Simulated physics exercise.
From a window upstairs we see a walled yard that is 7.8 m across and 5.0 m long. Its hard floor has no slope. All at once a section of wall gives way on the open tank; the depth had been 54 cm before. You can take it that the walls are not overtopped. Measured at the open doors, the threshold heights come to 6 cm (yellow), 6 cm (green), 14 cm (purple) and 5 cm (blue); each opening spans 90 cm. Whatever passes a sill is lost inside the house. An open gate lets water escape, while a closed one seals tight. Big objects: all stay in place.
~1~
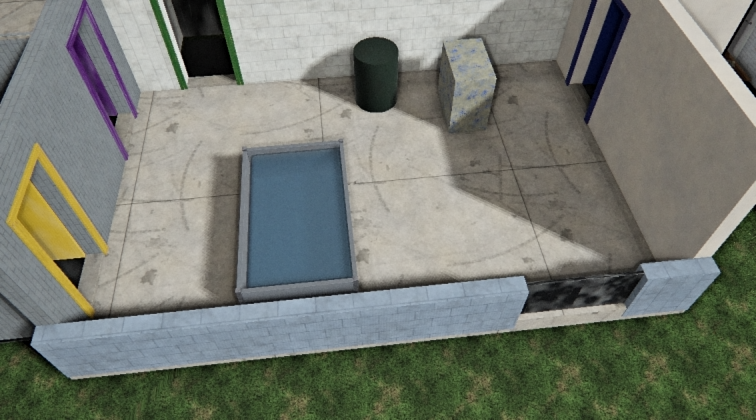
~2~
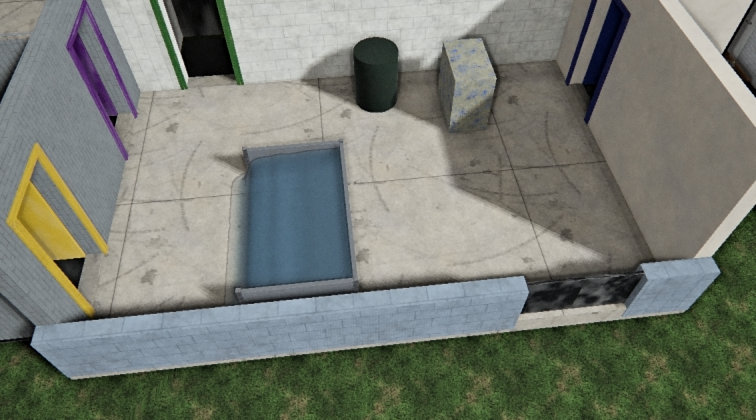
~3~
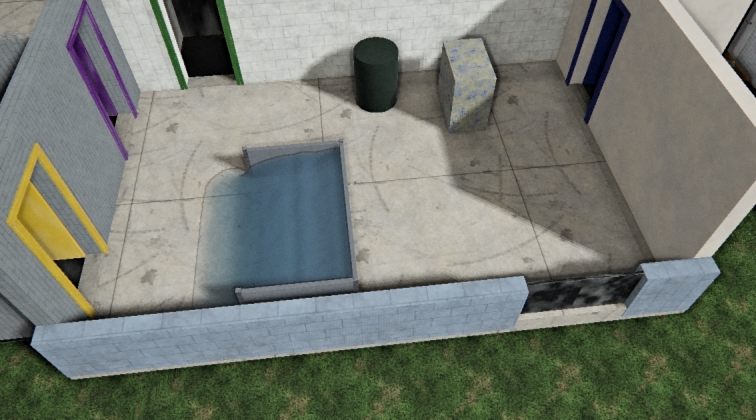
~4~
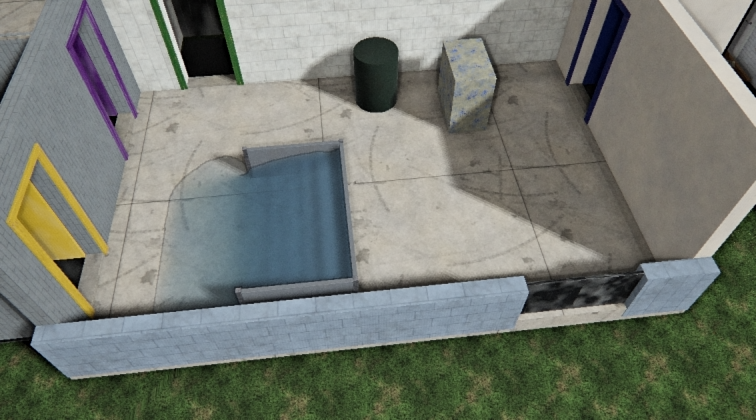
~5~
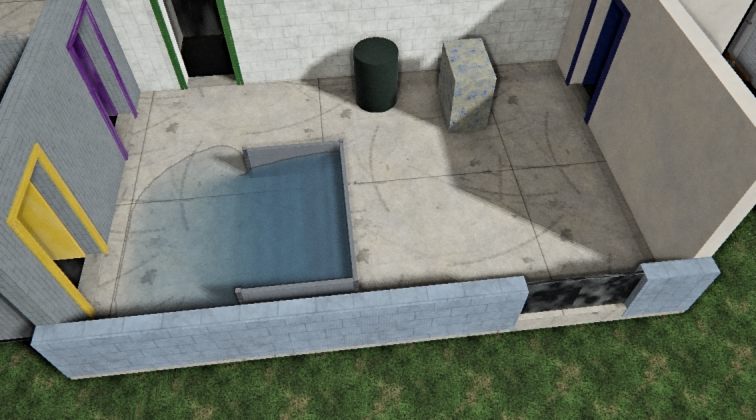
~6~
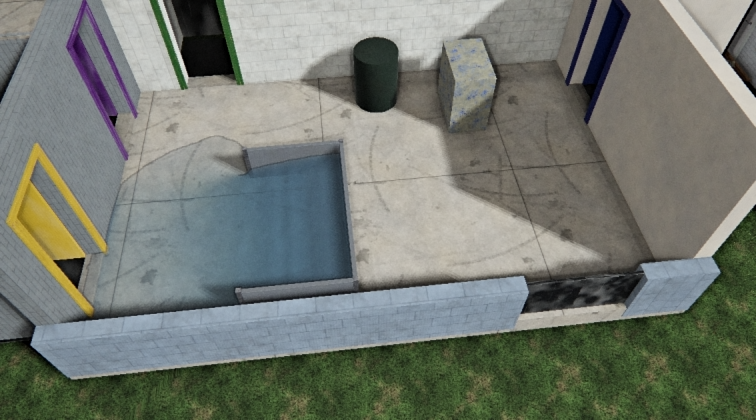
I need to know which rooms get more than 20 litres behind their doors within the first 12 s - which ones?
Result: Yellow door: Beyond the limit; green door: Beyond the limit; purple door: Short of the limit; blue door: Short of the limit.
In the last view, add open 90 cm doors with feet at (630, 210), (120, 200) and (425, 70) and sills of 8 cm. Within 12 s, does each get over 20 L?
Well, the first is on the low side, the second is on the high side, and the third is on the low side.
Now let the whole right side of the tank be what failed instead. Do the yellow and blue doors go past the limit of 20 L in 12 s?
Door yellow stays within, door blue goes beyond.
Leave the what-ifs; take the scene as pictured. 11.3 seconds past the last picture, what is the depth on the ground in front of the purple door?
Some 5.5 cm.
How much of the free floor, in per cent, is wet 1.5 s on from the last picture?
Covered: Roughly 25 per cent.
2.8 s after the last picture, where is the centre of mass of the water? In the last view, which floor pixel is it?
I'd put it close to (196, 214).
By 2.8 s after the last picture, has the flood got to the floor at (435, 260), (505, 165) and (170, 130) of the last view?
The first point is not yet hit, the second is not yet hit and the third is awash.
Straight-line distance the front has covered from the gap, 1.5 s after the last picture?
Roughly 4.0 metres out.
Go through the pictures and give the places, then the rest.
The first picture shows still water, 54 cm deep, in the open tank at (296, 212).
In the second picture, the front is at a hidden place, 1.3 m from the gap at (250, 231); 0.4 m2 of floor is under water; 54 cm left at the back of the open tank.
In the third picture, the front is at a hidden place, 1.4 m from the gap at (250, 233); 1.6 m2 of floor is under water; 54 cm left at the back of the open tank.
In the fourth picture, water pours out at (251, 234) and has run 1.7 m, to a hidden place; typically 9 cm deep outside, 48 cm at the open tank's back.
In the fifth picture, water pours out at (251, 234) and has run 2.0 m, to a hidden place; typically 7 cm deep outside, 45 cm at the open tank's back.
In the sixth picture, the front is at a hidden place, 2.4 m from the gap at (251, 234); 6.4 m2 of floor is under water; 43 cm left at the back of the open tank.
Then, 0.7 s after the last picture water covers 25 % of the floor and is deepest (36 cm) near (85, 349); yellow door 28 cm at the sill, 94 L in, green door not reached, purple door 8 cm at the sill, 0 L in, blue door not reached.
Then, 1.5 s after the last picture water covers 25 % of the floor and is deepest (30 cm) near (99, 288); yellow door 29 cm at the sill, 247 L in, green door not reached, purple door 14 cm at the sill, 0 L in, blue door not reached.
Then, 2.8 s after the last picture water covers 35 % of the floor and is deepest (20 cm) near (137, 112); yellow door 16 cm at the sill, 370 L in, green door 13 cm at the sill, 18 L in, purple door 8 cm at the sill, 0 L in, blue door not reached.
Then, 6.3 s after the last picture water covers 60 % of the floor and is deepest (12 cm) near (350, 88); yellow door 5 cm at the sill, 409 L in, green door 9 cm at the sill, 72 L in, purple door 8 cm at the sill, 1 L in, blue door not reached.
Then, 11.3 s after the last picture water covers 95 % of the floor and is deepest (7 cm) near (85, 349); yellow door 7 cm at the sill, 413 L in, green door 6 cm at the sill, 79 L in, purple door 5 cm at the sill, 1 L in, blue door 2 cm at the sill, 0 L in.
